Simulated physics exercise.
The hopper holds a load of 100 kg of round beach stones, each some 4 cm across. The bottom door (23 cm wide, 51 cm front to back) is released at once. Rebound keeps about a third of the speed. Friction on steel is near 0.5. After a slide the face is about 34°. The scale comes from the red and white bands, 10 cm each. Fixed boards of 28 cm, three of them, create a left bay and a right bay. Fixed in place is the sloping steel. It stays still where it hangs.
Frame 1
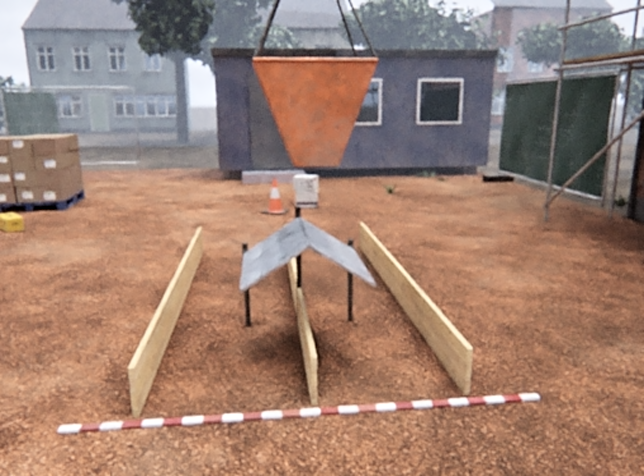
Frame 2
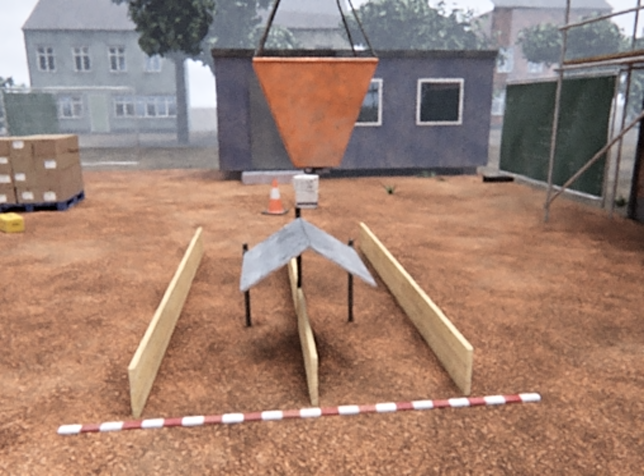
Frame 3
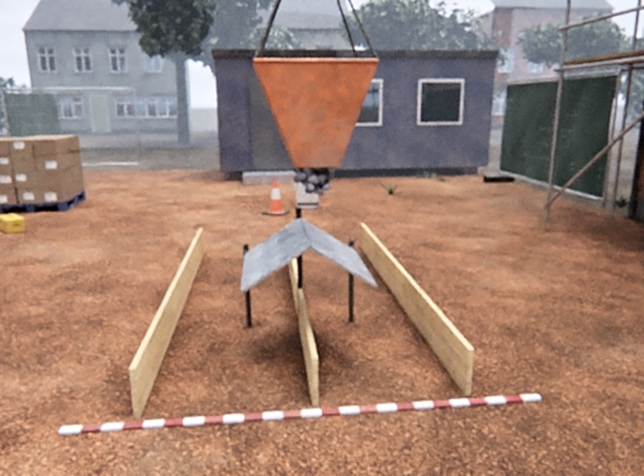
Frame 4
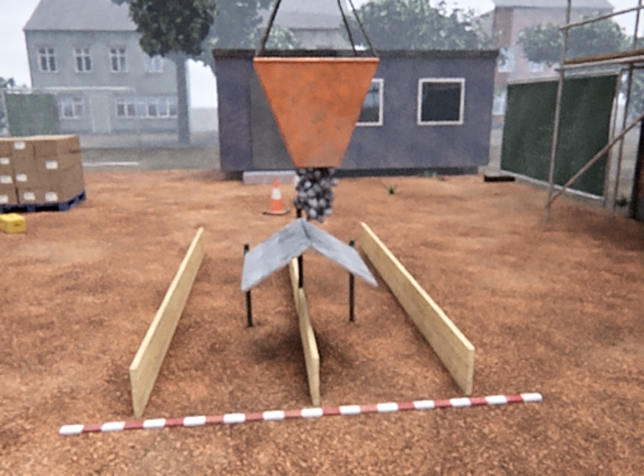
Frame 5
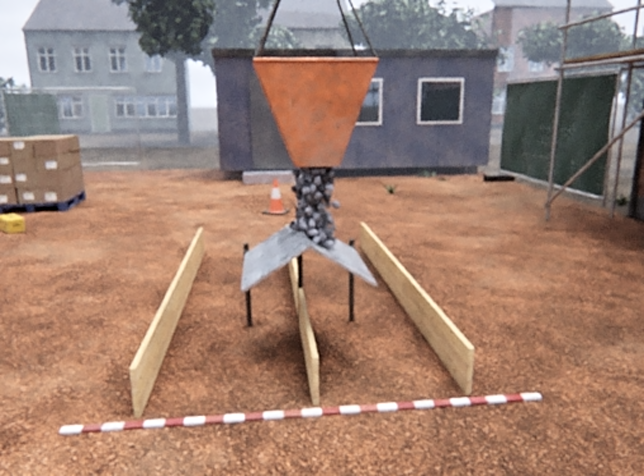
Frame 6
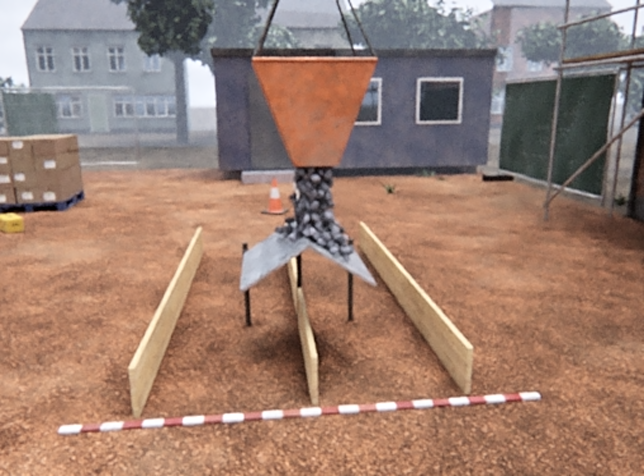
Round grey stones began dropping from the bottom of a hanging orange hopper, poured down in a thick stream onto the peak of a small grey roof, and spread over its slopes, mostly the right one.
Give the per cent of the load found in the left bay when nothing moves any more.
I would say 19 percent.
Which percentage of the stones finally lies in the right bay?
80 %.
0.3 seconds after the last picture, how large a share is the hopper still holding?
Around 5 percent.
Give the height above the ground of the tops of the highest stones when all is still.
They end up some 20 centimetres high.
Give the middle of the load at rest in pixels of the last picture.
I'd point to close to (401, 343) in the last picture.
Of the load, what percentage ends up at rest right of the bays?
About 0 per cent of it.
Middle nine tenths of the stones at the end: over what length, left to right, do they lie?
It covers roughly 170 centimetres from left to right.
Then, 0.3 s after the last picture, 5 % in the hopper, 48 % on the steel, 6 % falling or lying in the left bay, 40 % falling or lying in the right bay; the stones farthest right are at (424, 319).
Then, 0.7 s after the last picture, 0 % in the hopper, 11 % on the steel, 16 % falling or lying in the left bay, 72 % falling or lying in the right bay, 1 % falling or lying right of the bays; the stones farthest right are at (470, 322).
Then, 1.3 s after the last picture, 0 % in the hopper, 19 % falling or lying in the left bay, 80 % falling or lying in the right bay, 2 % falling or lying right of the bays; the stones farthest right are at (528, 333).
Then, 2.2 s after the last picture, 0 % in the hopper, 19 % falling or lying in the left bay, 80 % falling or lying in the right bay, 2 % falling or lying right of the bays; the stones farthest right are at (535, 332).
Then, 4.1 s after the last picture, 0 % in the hopper, 19 % in the left bay, 80 % in the right bay, 2 % right of the bays; the stones farthest right are at (535, 332).
